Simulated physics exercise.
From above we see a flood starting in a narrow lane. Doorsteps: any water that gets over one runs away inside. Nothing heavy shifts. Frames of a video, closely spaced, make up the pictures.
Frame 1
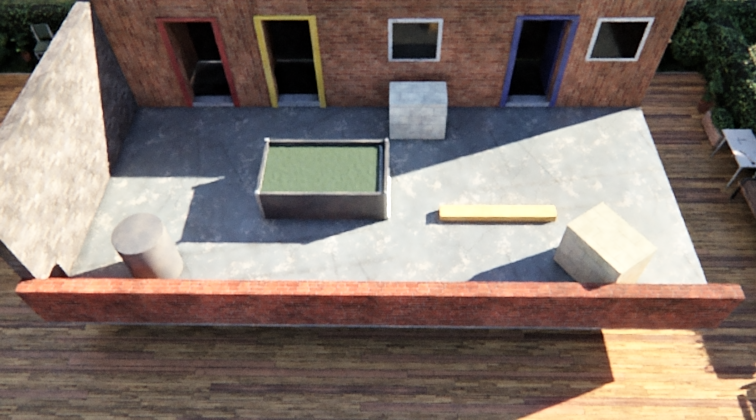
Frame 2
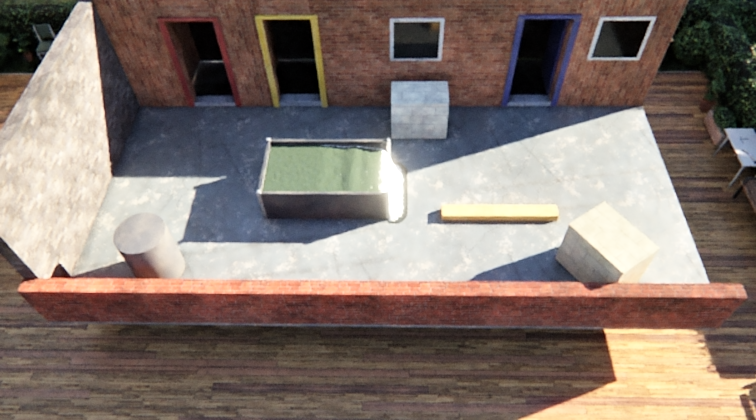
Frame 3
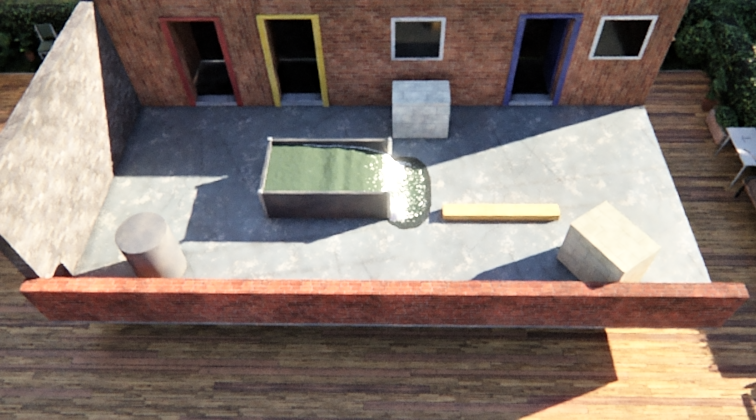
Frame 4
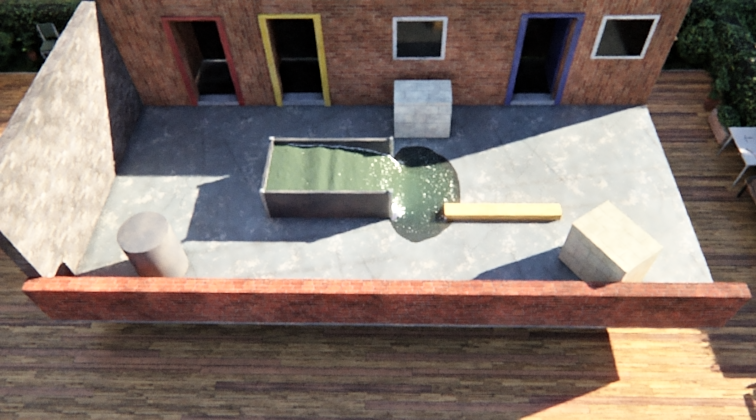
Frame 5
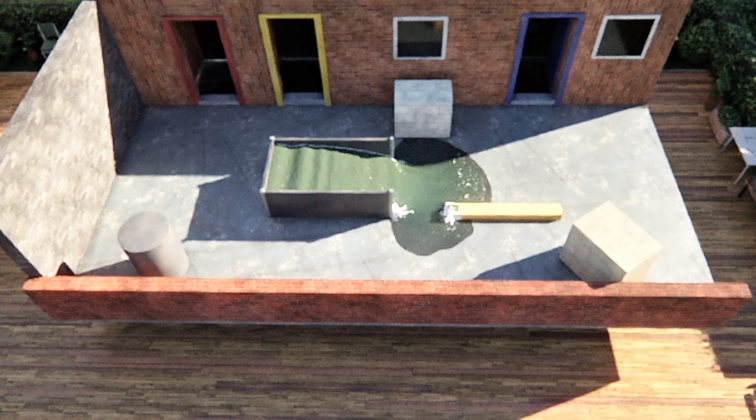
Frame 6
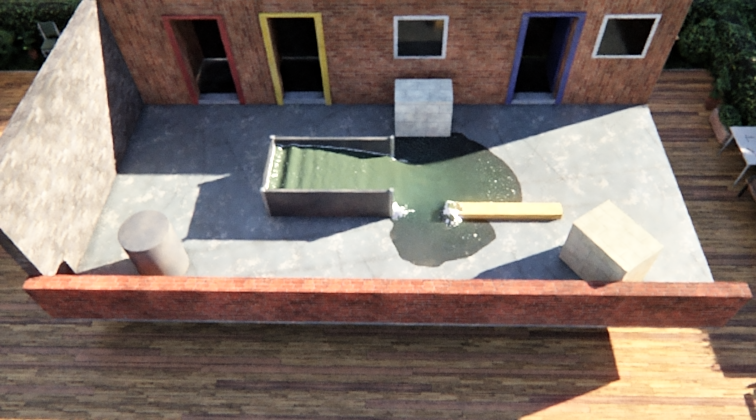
Green water pouring from the right end of a rectangular tank, spreading across a grey courtyard floor and around a yellow beam.
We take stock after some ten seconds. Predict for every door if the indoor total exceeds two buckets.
Prediction: The yellow door does not exceed it, the blue door does not exceed it, the red door does not exceed it.
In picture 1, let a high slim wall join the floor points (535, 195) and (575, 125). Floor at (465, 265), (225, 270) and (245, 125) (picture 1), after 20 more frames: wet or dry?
Submerged, spared, then spared.
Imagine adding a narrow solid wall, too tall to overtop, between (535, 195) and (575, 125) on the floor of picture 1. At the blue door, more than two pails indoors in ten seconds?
Result - the blue tops the threshold.
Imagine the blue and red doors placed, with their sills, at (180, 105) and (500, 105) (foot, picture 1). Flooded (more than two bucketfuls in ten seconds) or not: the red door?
Red door: It stays within it.
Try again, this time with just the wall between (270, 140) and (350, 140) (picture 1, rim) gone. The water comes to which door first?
I'd say the door marked yellow.
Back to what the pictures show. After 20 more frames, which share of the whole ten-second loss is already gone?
Estimate: 35 %.
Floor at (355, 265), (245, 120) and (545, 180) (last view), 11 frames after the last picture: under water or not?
Point 1: Not wet; point 2: Not wet; point 3: Drenched.
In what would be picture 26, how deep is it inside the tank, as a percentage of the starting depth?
Near 20 in a hundred.
A moment on, water covers 25 % of the floor; the yellow door not reached, the blue door not reached, the red door not reached.
Next, water covers 40 % of the floor; the yellow door not reached, the blue door wet at the sill, nothing in, the red door not reached.
Then, water covers 40 % of the floor; the yellow door not reached, the blue door wet at the sill, nothing in, the red door not reached.
Later, water covers 45 % of the floor; the yellow door not reached, the blue door wet at the sill, nothing in, the red door not reached.
In the end, water covers 55 % of the floor; the yellow door not reached, the blue door wet at the sill, nothing in, the red door not reached.
